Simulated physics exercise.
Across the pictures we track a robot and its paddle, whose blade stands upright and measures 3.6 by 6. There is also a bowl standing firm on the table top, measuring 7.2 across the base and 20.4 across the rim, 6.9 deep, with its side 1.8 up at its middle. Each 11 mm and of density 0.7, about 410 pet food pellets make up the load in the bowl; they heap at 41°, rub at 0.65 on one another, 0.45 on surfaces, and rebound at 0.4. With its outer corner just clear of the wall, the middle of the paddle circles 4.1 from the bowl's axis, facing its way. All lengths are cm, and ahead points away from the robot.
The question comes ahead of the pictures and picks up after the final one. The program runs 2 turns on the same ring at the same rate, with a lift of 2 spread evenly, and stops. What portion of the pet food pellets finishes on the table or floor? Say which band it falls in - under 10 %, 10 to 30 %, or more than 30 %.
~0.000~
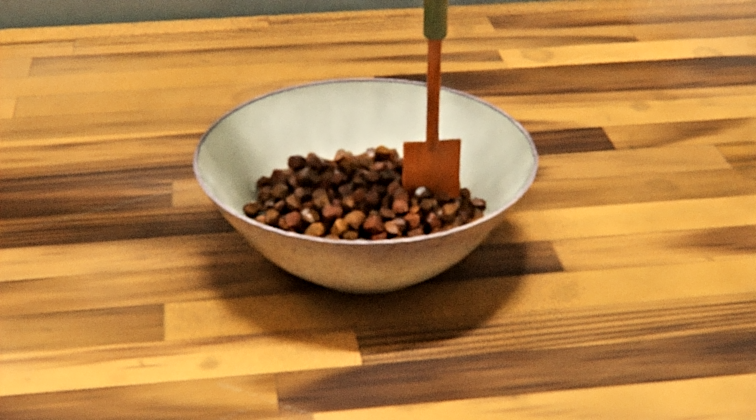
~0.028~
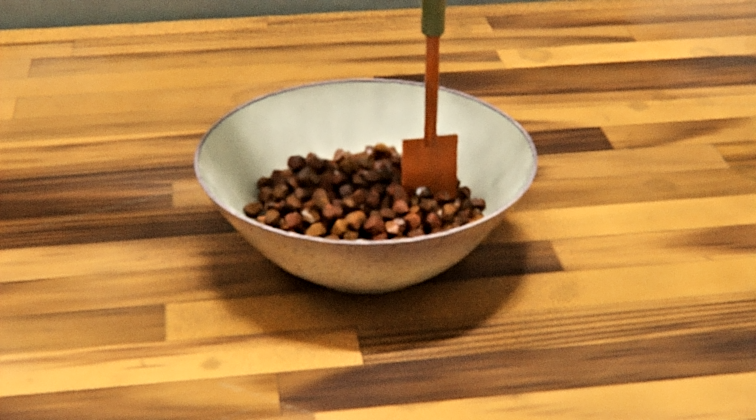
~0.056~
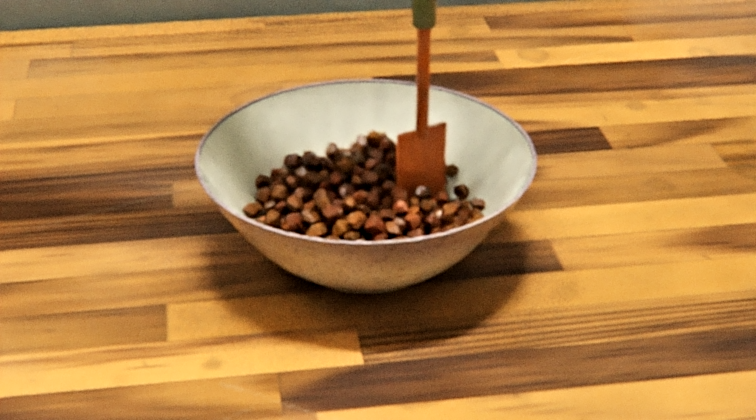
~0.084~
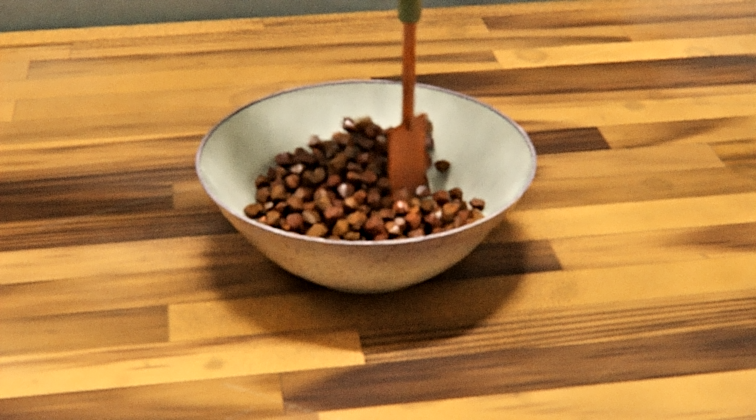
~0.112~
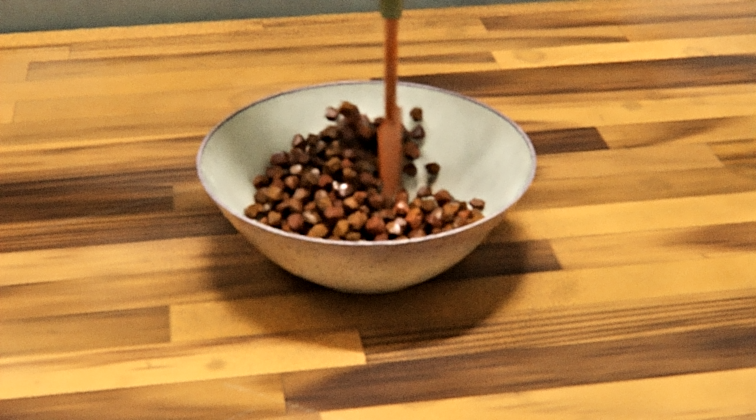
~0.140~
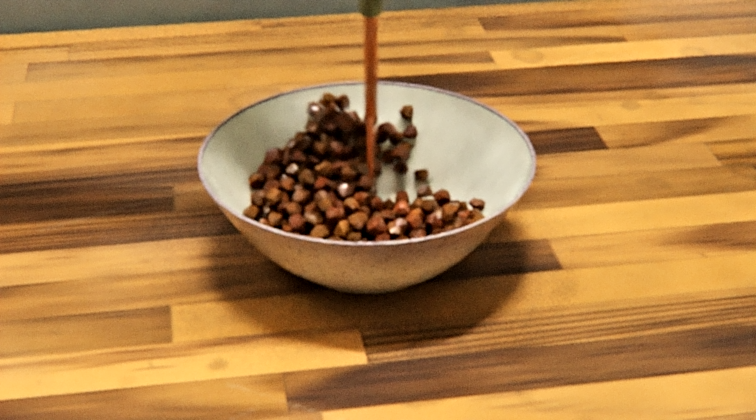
It falls under 10 %.
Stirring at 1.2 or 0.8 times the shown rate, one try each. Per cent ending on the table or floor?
Around 5 percent on the first try and 0 percent on the second.
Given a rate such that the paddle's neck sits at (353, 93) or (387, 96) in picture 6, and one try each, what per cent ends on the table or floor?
Around 10 and 0 per cent respectively.
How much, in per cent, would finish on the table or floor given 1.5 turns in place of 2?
I'd expect some 0 per cent.
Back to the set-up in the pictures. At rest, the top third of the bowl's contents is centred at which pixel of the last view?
Looks like roughly (365, 190) to me.
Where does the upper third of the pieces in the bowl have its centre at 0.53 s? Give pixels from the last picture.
I'd put it at around (458, 190).
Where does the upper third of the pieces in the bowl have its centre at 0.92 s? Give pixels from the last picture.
I'd put it close to (322, 207).
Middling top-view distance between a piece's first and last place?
About 8 cm.
By 0.53 s, 329° round, highest piece 8 above the table; 408 in the bowl, 2 on the table or floor, 4 in flight or on the tool.
By 0.92 s, 221° round, highest piece 8 above the table; 405 in the bowl, 8 on the table or floor, 1 in flight or on the tool.
By 1.31 s, 0° round, highest piece 6 above the table; 404 in the bowl, 10 on the table or floor.
By 2.01 s, 0° round, highest piece 6 above the table; 404 in the bowl, 10 on the table or floor.
Final count, 404 in the bowl, 10 on the table or floor. That is 2 % on the table or floor.
